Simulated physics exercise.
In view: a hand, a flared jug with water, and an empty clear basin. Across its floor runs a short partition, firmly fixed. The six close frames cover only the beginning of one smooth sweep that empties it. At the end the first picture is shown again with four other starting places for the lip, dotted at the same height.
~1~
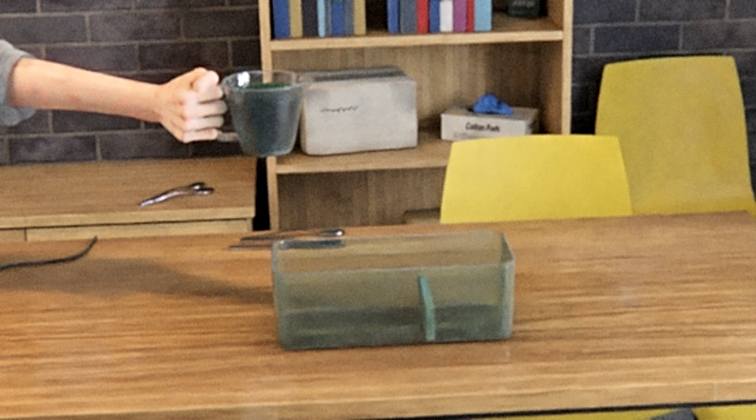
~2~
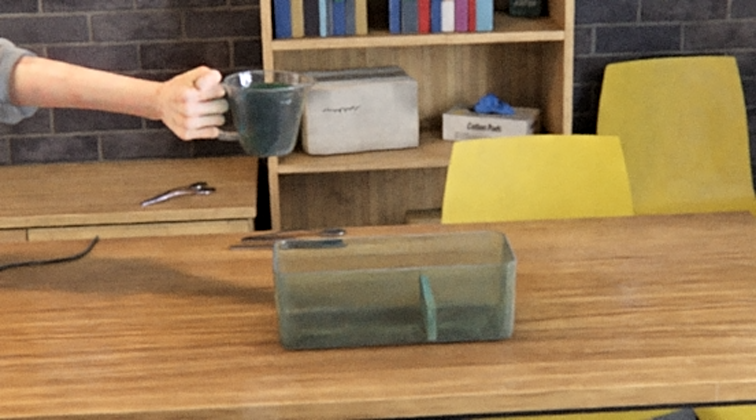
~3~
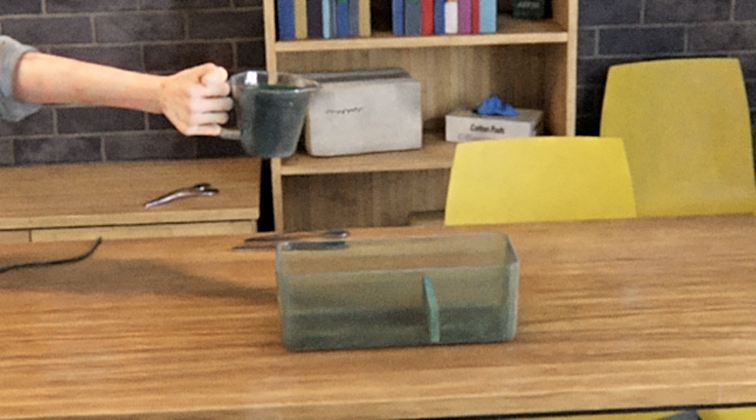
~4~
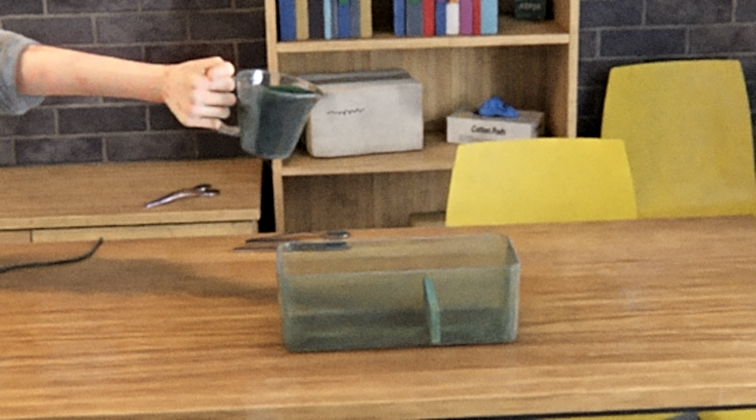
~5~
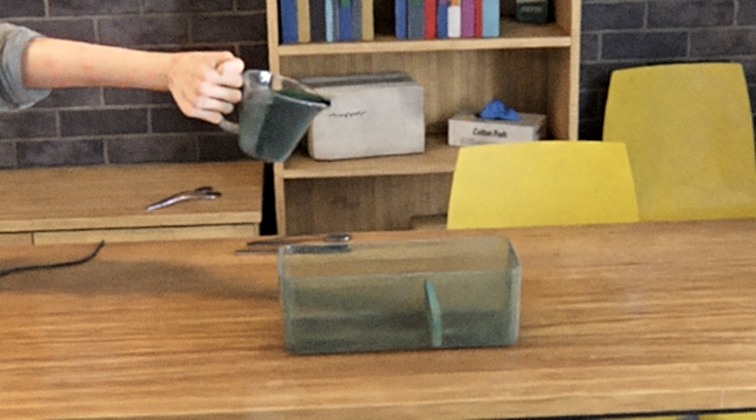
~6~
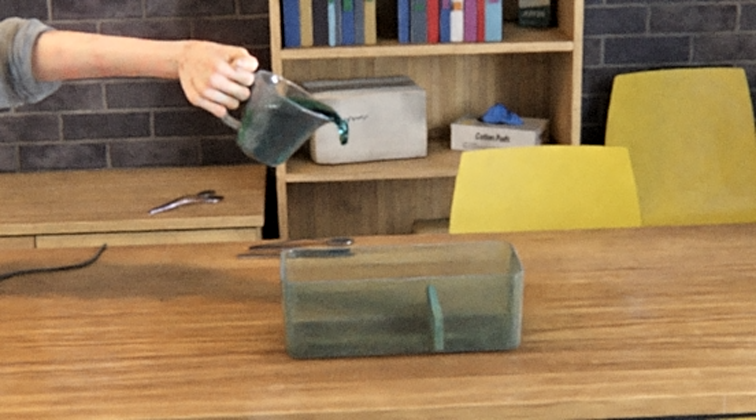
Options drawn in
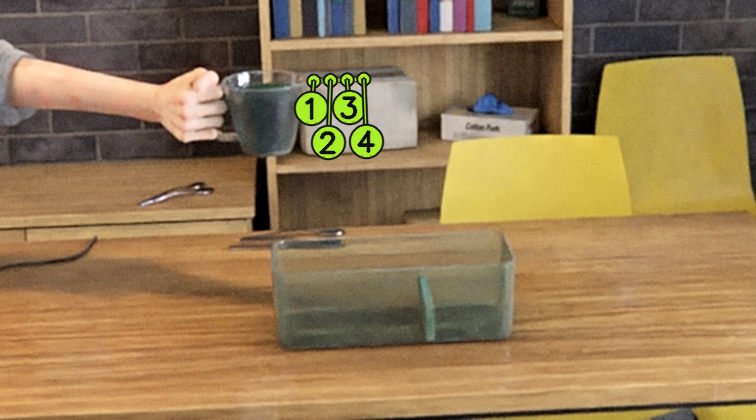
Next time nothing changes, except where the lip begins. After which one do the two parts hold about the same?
4.
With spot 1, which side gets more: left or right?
More ends on the left.
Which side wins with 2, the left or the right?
The left one.
In lime, 1 at (313, 81); 2 at (330, 80); 3 at (347, 79); 4 at (363, 79).
With 1, about 94 % ends left of the wall and 4 % right of it.
With 2, about 93 % ends left of the wall and 5 % right of it.
With 3, about 83 % ends left of the wall and 13 % right of it; 4 % is lost outside.
With 4, about 50 % ends left of the wall and 47 % right of it.
